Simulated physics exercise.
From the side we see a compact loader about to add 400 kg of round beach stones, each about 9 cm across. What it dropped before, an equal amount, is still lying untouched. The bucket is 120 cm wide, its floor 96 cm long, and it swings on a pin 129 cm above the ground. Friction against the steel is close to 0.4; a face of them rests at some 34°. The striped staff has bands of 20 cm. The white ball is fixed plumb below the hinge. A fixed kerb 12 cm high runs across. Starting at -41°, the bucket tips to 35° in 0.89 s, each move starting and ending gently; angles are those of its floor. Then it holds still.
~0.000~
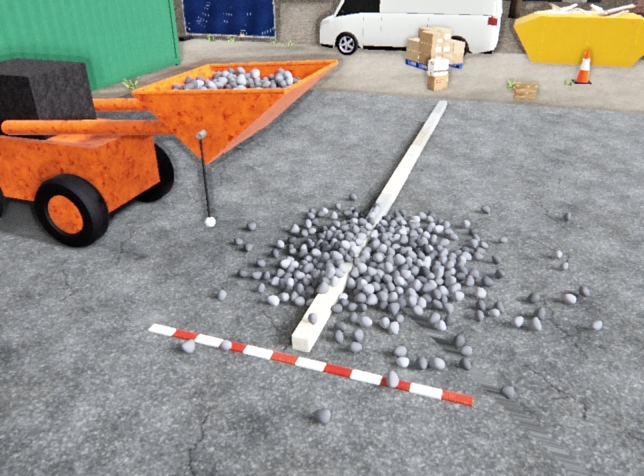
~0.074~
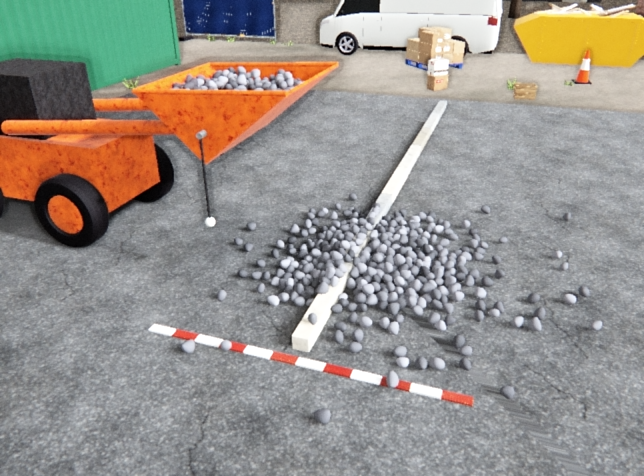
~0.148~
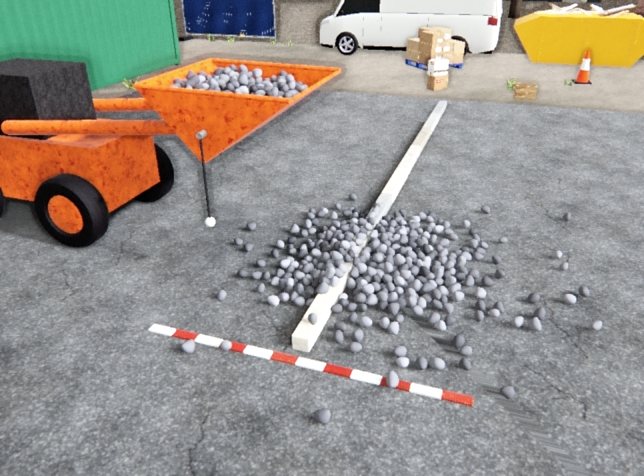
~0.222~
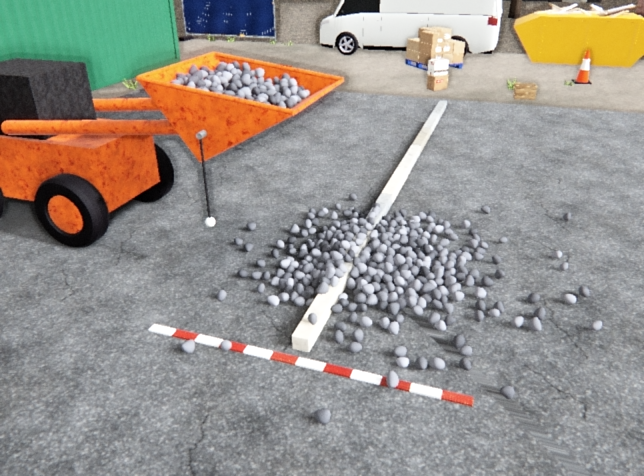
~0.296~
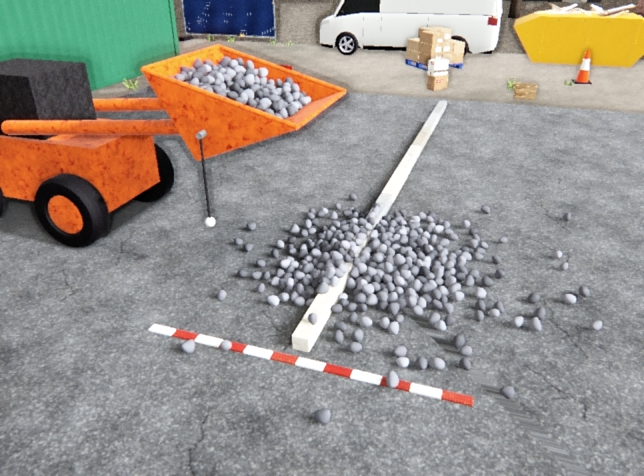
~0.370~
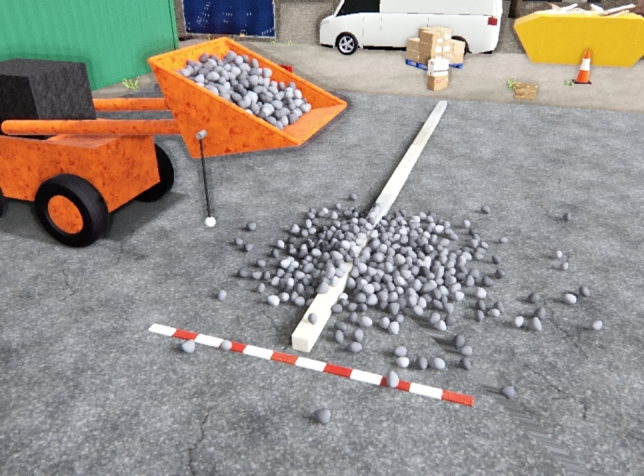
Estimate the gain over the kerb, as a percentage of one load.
Close to 47 parts in a hundred.
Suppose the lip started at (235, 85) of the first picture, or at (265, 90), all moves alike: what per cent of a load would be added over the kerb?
First some 5, then 25 per cent.
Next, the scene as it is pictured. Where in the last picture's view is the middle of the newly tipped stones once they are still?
Near (353, 244).
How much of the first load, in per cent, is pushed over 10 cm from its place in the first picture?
Roughly 15 per cent of them.
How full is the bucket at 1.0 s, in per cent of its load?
It holds some 85 per cent.
After 0.7 s the floor is at 23°; in per cent of one load, 100 in the bucket, 38 on this side of the kerb, 62 over the kerb; the foremost stones are at (564, 283).
After 1.0 s the floor is at 35°; in per cent of one load, 85 in the bucket, 52 on this side of the kerb, 62 over the kerb; the foremost stones are at (564, 283).
After 1.3 s the floor is at 35°; in per cent of one load, 27 in the bucket, 95 on this side of the kerb, 77 over the kerb; the foremost stones are at (564, 283).
After 4.1 s the floor is at 35°; in per cent of one load, 0 in the bucket, 91 on this side of the kerb, 109 over the kerb; the foremost stones are at (564, 283). Net gain over the kerb, 47.
